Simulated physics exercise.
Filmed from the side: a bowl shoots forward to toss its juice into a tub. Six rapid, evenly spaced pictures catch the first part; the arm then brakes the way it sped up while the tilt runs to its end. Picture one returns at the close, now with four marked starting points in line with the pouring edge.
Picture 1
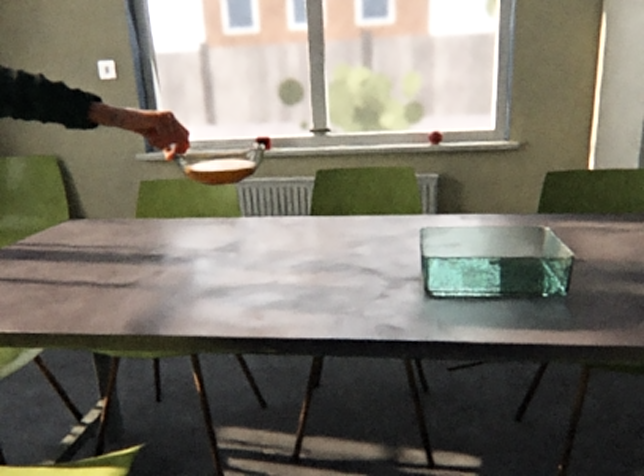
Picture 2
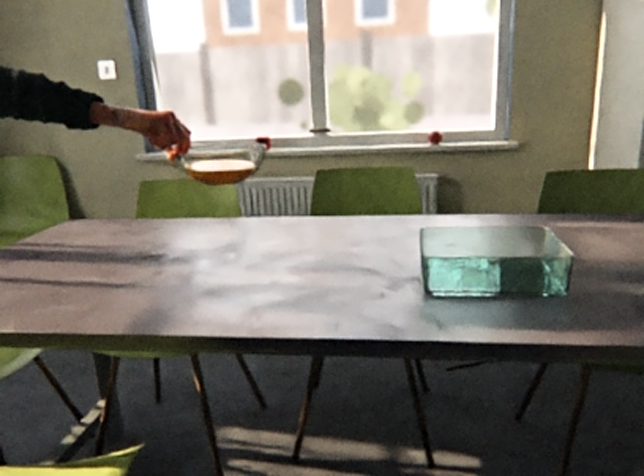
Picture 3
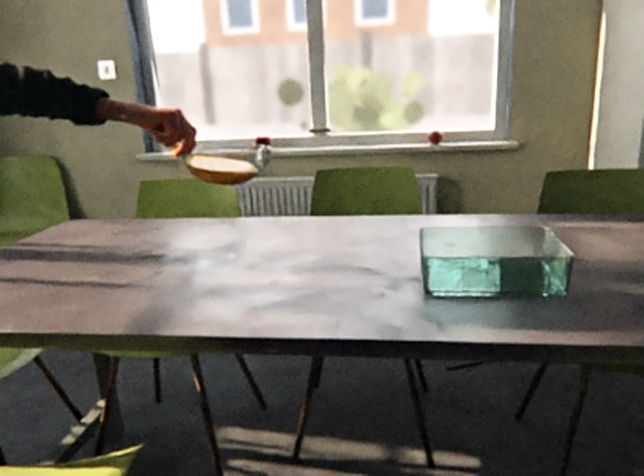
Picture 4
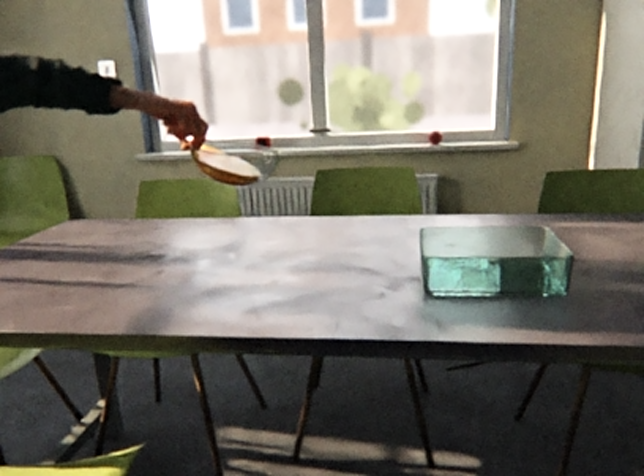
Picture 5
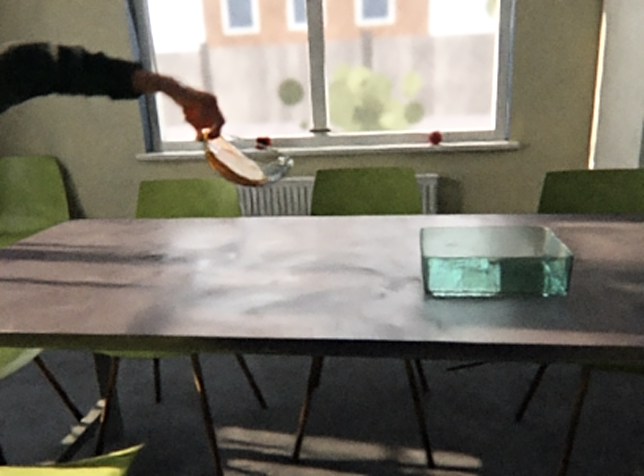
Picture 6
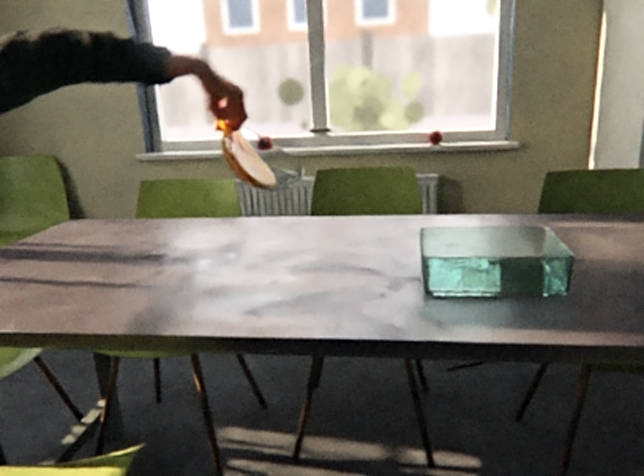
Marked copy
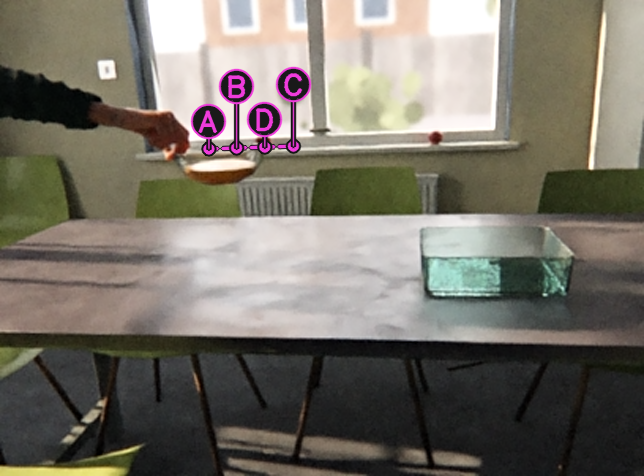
Beside a meeting-room table with a glass tub, a hand moving a bowl of juice slightly right and tilting it steeply.
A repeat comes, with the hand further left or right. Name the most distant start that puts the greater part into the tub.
The limit is C.
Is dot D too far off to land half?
Yes, it does.
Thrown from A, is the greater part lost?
Yes.
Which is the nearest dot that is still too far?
Dot D.
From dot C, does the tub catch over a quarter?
Yes.
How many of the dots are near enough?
One of them.
In magenta, A at (208, 149); B at (236, 148); C at (293, 146); D at (264, 147).
For dot A, about 0 % lands in the tub, 99 % falls short.
For dot B, about 2 % lands in the tub, 93 % falls short and 5 % goes beside or beyond.
For dot C, about 72 % lands in the tub, 9 % falls short and 19 % goes beside or beyond.
For dot D, about 25 % lands in the tub, 65 % falls short and 10 % goes beside or beyond.
